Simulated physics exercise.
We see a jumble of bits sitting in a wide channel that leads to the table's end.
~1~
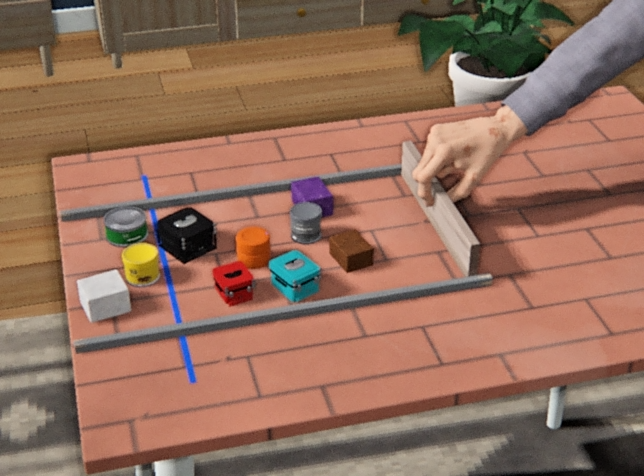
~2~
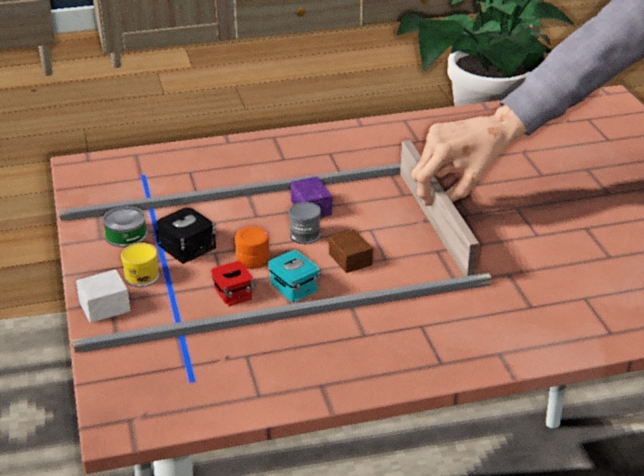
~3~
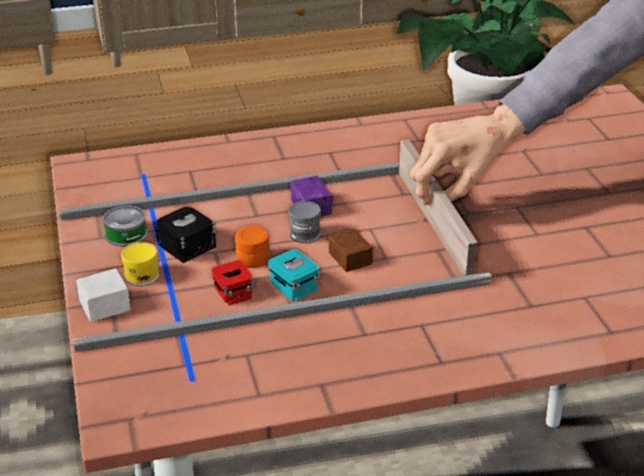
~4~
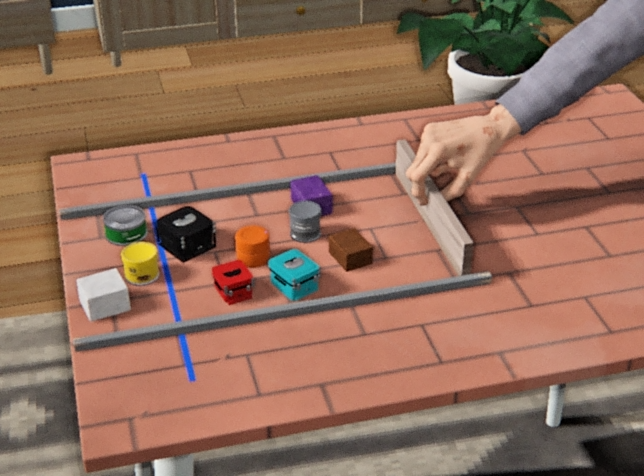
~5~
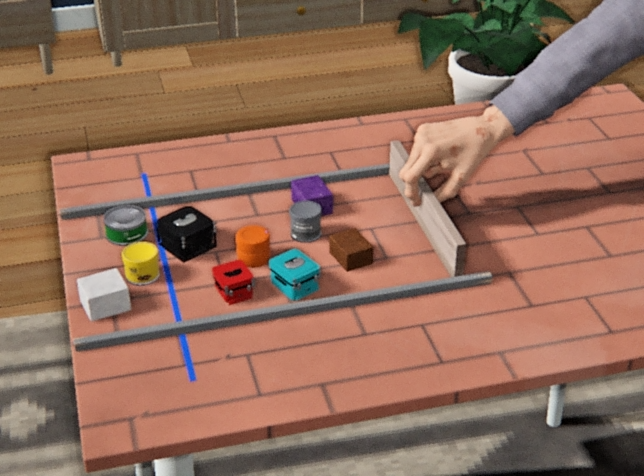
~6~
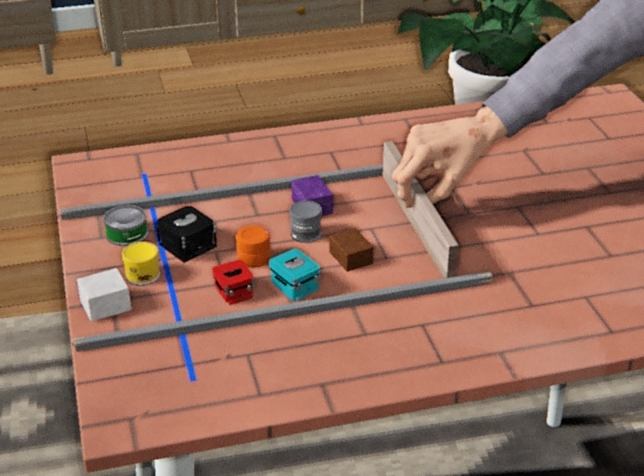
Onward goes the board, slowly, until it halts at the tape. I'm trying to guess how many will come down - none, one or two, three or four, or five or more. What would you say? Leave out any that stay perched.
I would say none.
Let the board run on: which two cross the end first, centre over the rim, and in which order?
Order: White block, yellow tin.
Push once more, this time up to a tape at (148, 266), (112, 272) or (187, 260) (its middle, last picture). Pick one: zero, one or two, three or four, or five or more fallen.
In order: Either one or two, 5 or more, none at all.
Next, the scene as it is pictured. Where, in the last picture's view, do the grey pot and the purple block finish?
In order, first (147, 246), then (141, 221).
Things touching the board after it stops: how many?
Tally at the end: 4.
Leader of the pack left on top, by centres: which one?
Ending up nearest is the white block.
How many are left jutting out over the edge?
So the number is 1.
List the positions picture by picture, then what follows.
The first frame shows white block (104, 296); green tin (126, 227); yellow tin (141, 266); board (438, 207); tape (165, 265).
The second frame shows green tin (125, 226); board (437, 206).
The third frame shows yellow tin (141, 264); orange lid (253, 247).
The fourth frame shows white block (104, 295); grey pot (305, 222).
The fifth frame shows green tin (126, 225); purple block (312, 197).
The sixth frame shows white block (104, 295); green tin (126, 225); yellow tin (141, 264); board (417, 208); tape (165, 263).
Early on, none off yet; white block at rest near (104, 295); green tin at rest near (126, 225); yellow tin at rest near (141, 264).
A while later, none off yet; white block at rest near (104, 295); green tin travelled a little near (111, 221); yellow tin moving near (130, 266).
Finally, the number that fall off is zero.
